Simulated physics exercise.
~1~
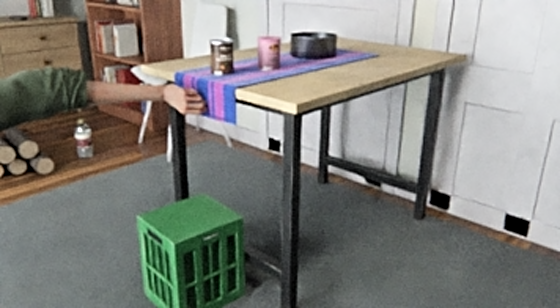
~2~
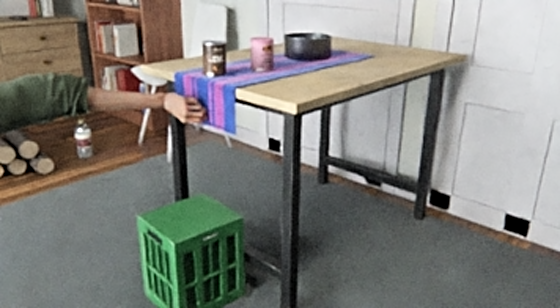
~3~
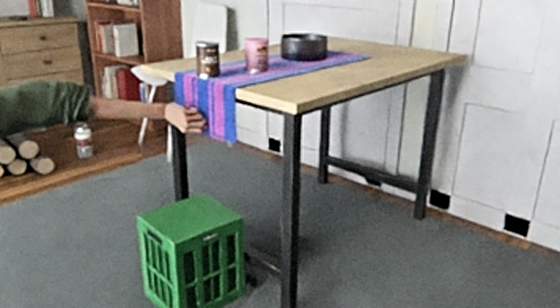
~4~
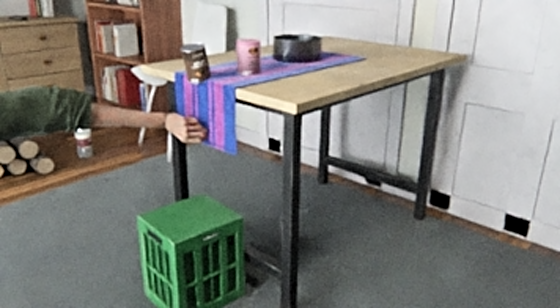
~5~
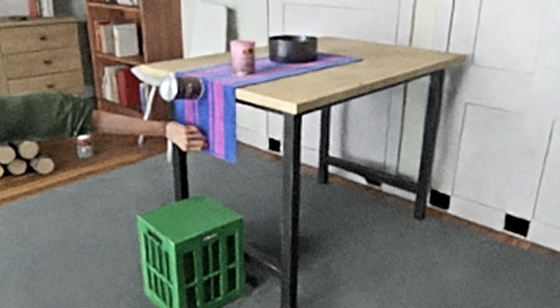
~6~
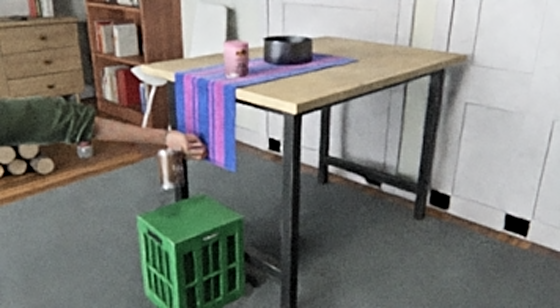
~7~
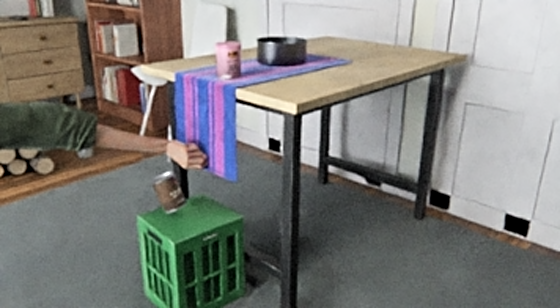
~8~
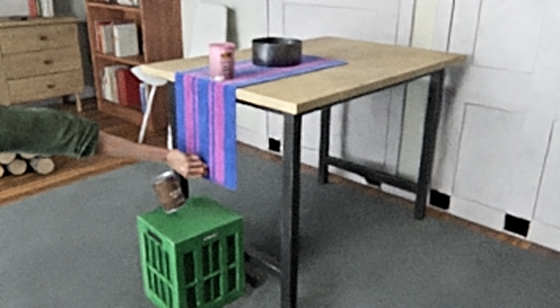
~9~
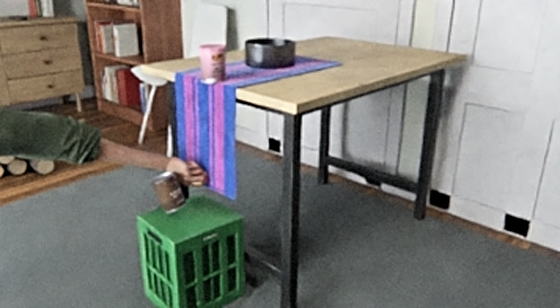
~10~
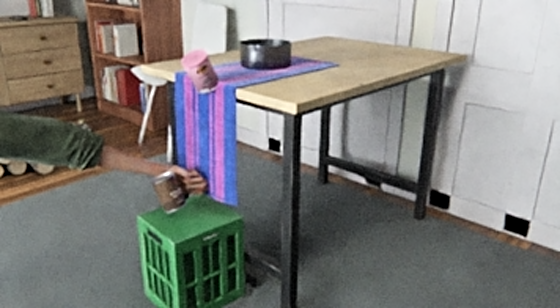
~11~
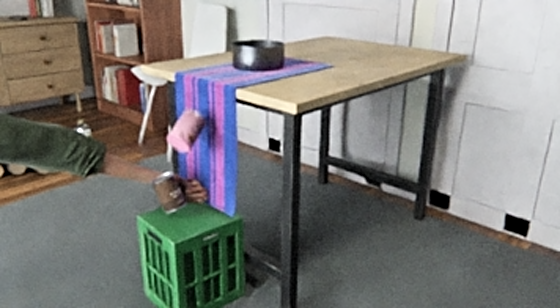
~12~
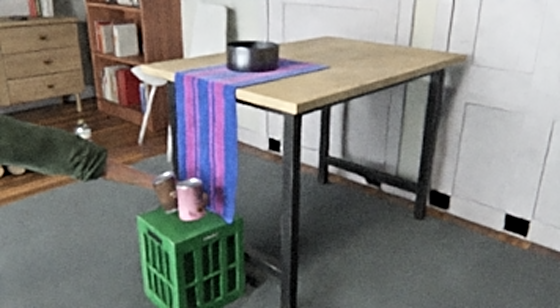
A blue and purple striped scarf is slowly pulled by a hand reaching in from the left, over the near end of a pale wooden table with dark legs. The still view shows a room with shelves behind, a brown tin, a pink tin and a dark pot on the table, and a green crate below. As the cloth slides left, the brown tin tips off the end and drops onto the crate. The pink tin rides along, leans, and falls too. Finally the hand draws back, both tins rest on the crate beside the hanging cloth, and the pot remains on the table.
